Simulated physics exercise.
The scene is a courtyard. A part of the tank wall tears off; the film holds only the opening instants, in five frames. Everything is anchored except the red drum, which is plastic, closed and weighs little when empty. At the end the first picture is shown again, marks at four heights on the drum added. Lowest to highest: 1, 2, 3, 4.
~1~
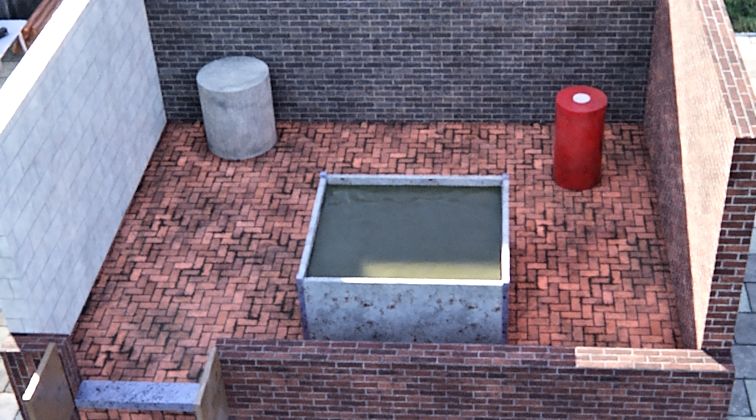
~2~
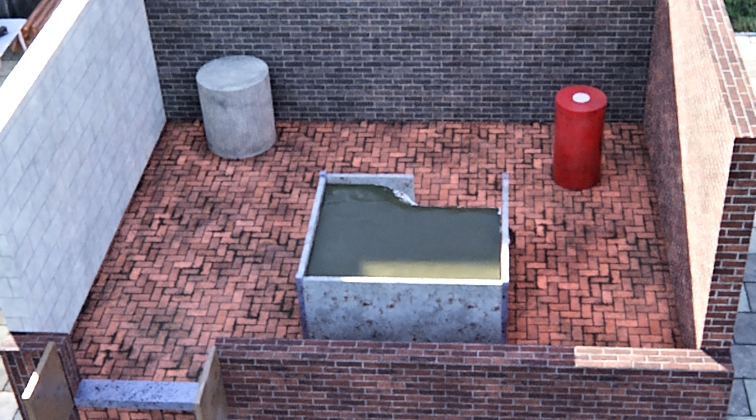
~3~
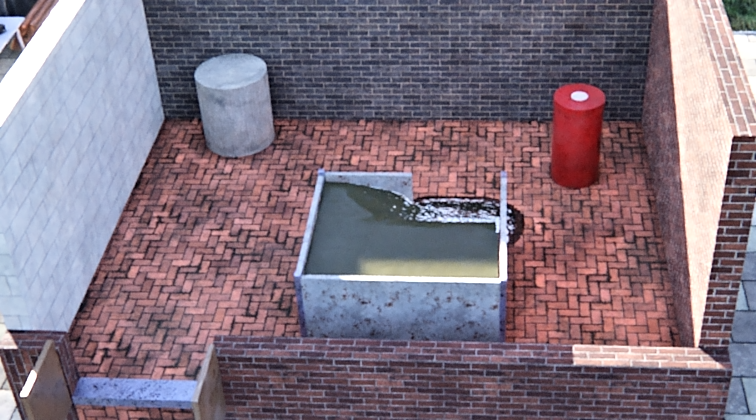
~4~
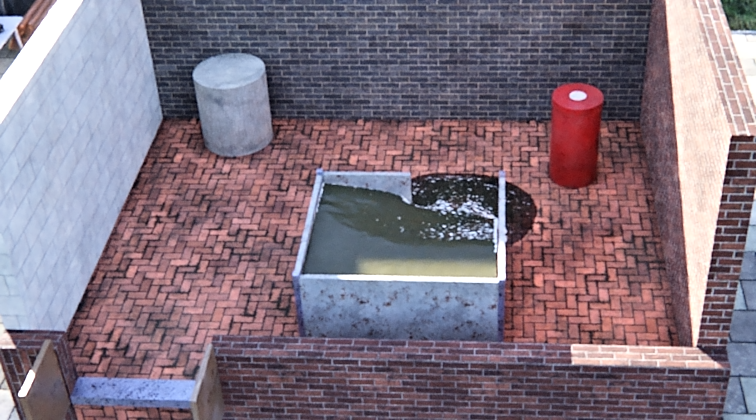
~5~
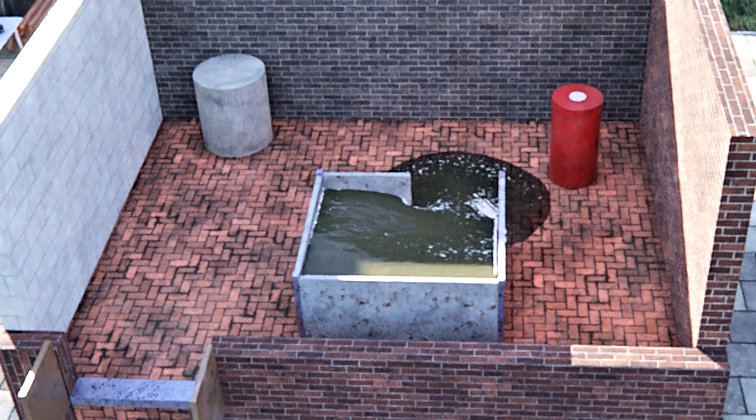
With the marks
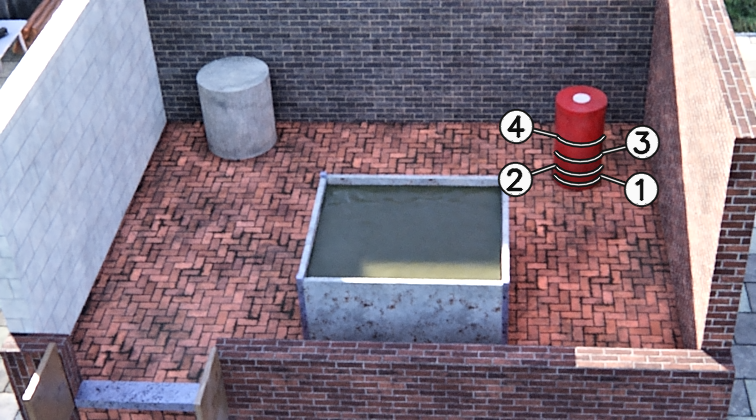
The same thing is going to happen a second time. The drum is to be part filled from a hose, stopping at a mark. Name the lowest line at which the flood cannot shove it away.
3.
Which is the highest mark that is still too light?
That is mark 2.
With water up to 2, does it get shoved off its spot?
Yes, that goes wrong.
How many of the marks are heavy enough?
Two of the four.
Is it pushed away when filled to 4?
No.
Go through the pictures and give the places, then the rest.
The first frame shows lid of the red drum at (581, 99); tank full, its middle at (409, 233); open gate at (144, 340).
In the second frame, water covers 2 % of the ground, mostly out of sight from here.
In the third frame, water covers 4 % of the ground, mostly out of sight from here.
In the fourth frame, water covers 7 % of the ground, mostly out of sight from here.
The fifth frame shows lid of the red drum at (578, 97); 11 % of the ground wet, in view closest to the drum at (530, 180).
On the marked copy, 1 at (578, 184); 2 at (579, 175); 3 at (580, 161); 4 at (581, 145); from the bottom up 1, 2, 3, 4.
If 1 is chosen, it is pushed about 6 times its own width away.
If 2 is chosen, it is pushed about its own width away.
If 3 is chosen, it shifts by a finger or two and stays.
If 4 is chosen, it does not move.
